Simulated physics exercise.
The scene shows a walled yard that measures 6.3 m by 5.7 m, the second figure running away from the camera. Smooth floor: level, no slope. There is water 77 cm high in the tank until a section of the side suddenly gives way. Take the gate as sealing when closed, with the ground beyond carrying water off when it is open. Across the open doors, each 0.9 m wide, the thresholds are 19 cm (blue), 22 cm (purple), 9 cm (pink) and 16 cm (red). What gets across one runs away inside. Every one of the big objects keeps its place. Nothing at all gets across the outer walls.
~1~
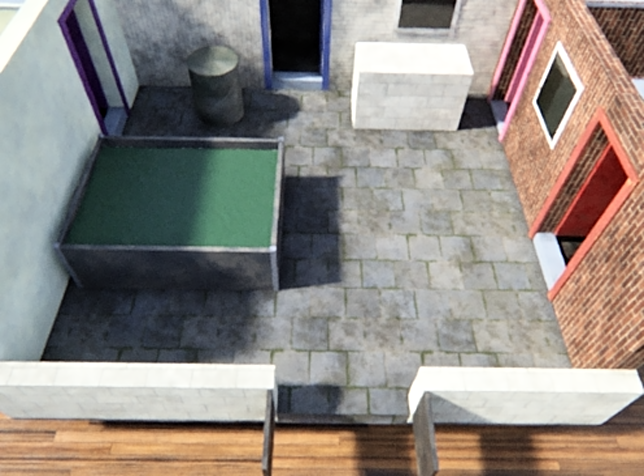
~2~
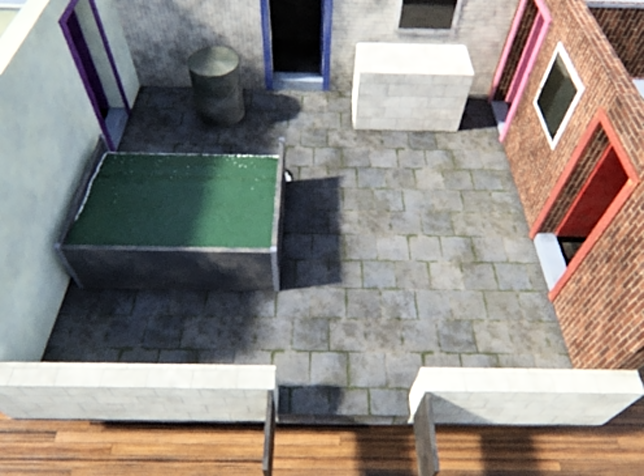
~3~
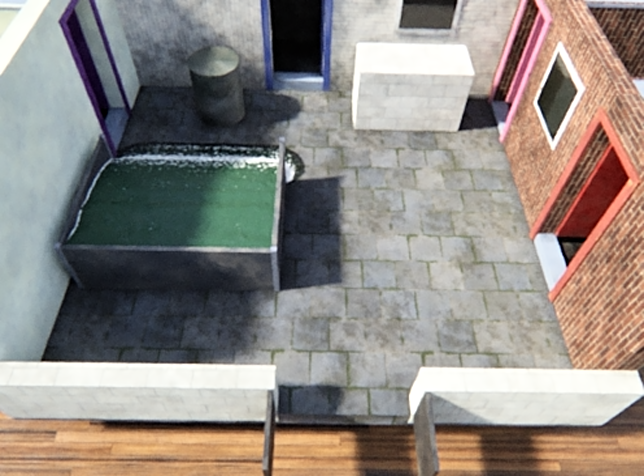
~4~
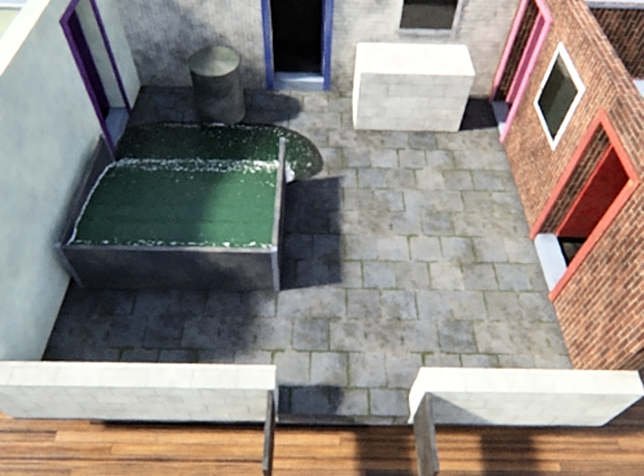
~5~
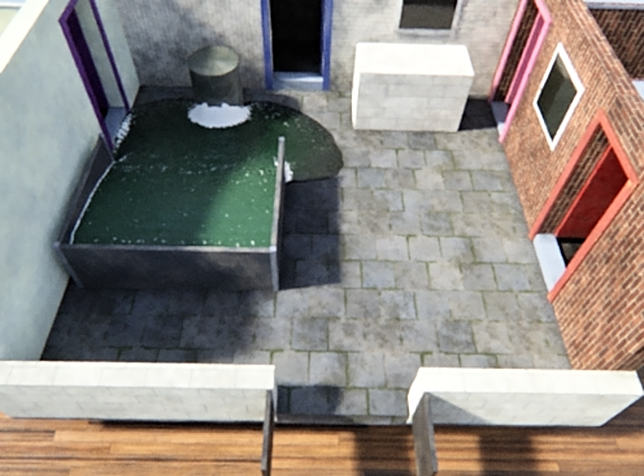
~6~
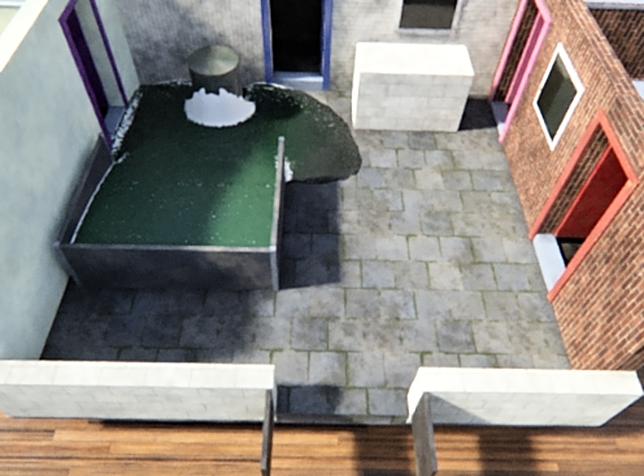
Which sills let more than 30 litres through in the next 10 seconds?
My prediction: For the blue door I'd say above the limit; for the purple door I'd say above the limit; for the pink door I'd say above the limit; for the red door I'd say within the limit.
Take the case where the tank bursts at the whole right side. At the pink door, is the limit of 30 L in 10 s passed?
Against that limit: Pink beyond it.
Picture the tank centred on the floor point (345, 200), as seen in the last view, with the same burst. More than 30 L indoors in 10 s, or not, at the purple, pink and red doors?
For the purple door, the amount is acceptable; for the pink door, the amount is too high; for the red door, the amount is acceptable.
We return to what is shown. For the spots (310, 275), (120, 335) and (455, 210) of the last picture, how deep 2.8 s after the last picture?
Spot by spot: Some 0, 0, then 3 cm.
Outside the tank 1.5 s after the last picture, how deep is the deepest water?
I'd say near 53 centimetres.
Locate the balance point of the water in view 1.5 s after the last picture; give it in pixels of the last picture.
The water is centred near (227, 144).
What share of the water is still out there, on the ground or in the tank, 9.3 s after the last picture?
Near 82 in a hundred is still there.
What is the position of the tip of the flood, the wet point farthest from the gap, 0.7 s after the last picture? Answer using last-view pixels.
Location: Approx. (400, 94) in the last view.
Then, 0.7 s after the last picture water covers 30 % of the floor and is deepest (68 cm) near (148, 93); blue door 40 cm at the sill, 49 L in, purple door 23 cm at the sill, 0 L in, pink door not reached, red door not reached.
Then, 1.5 s after the last picture water covers 35 % of the floor and is deepest (53 cm) near (190, 88); blue door 37 cm at the sill, 144 L in, purple door 40 cm at the sill, 35 L in, pink door not reached, red door not reached.
Then, 2.8 s after the last picture water covers 65 % of the floor and is deepest (38 cm) near (479, 96); blue door 31 cm at the sill, 215 L in, purple door 27 cm at the sill, 111 L in, pink door 16 cm at the sill, 34 L in, red door not reached.
Then, 5.3 s after the last picture water covers 90 % of the floor and is deepest (24 cm) near (562, 381); blue door 13 cm at the sill, 242 L in, purple door 9 cm at the sill, 118 L in, pink door 10 cm at the sill, 63 L in, red door 13 cm at the sill, 0 L in.
Then, 9.3 s after the last picture water covers 95 % of the floor and is deepest (22 cm) near (30, 387); blue door 12 cm at the sill, 242 L in, purple door 13 cm at the sill, 118 L in, pink door 8 cm at the sill, 68 L in, red door 9 cm at the sill, 0 L in.
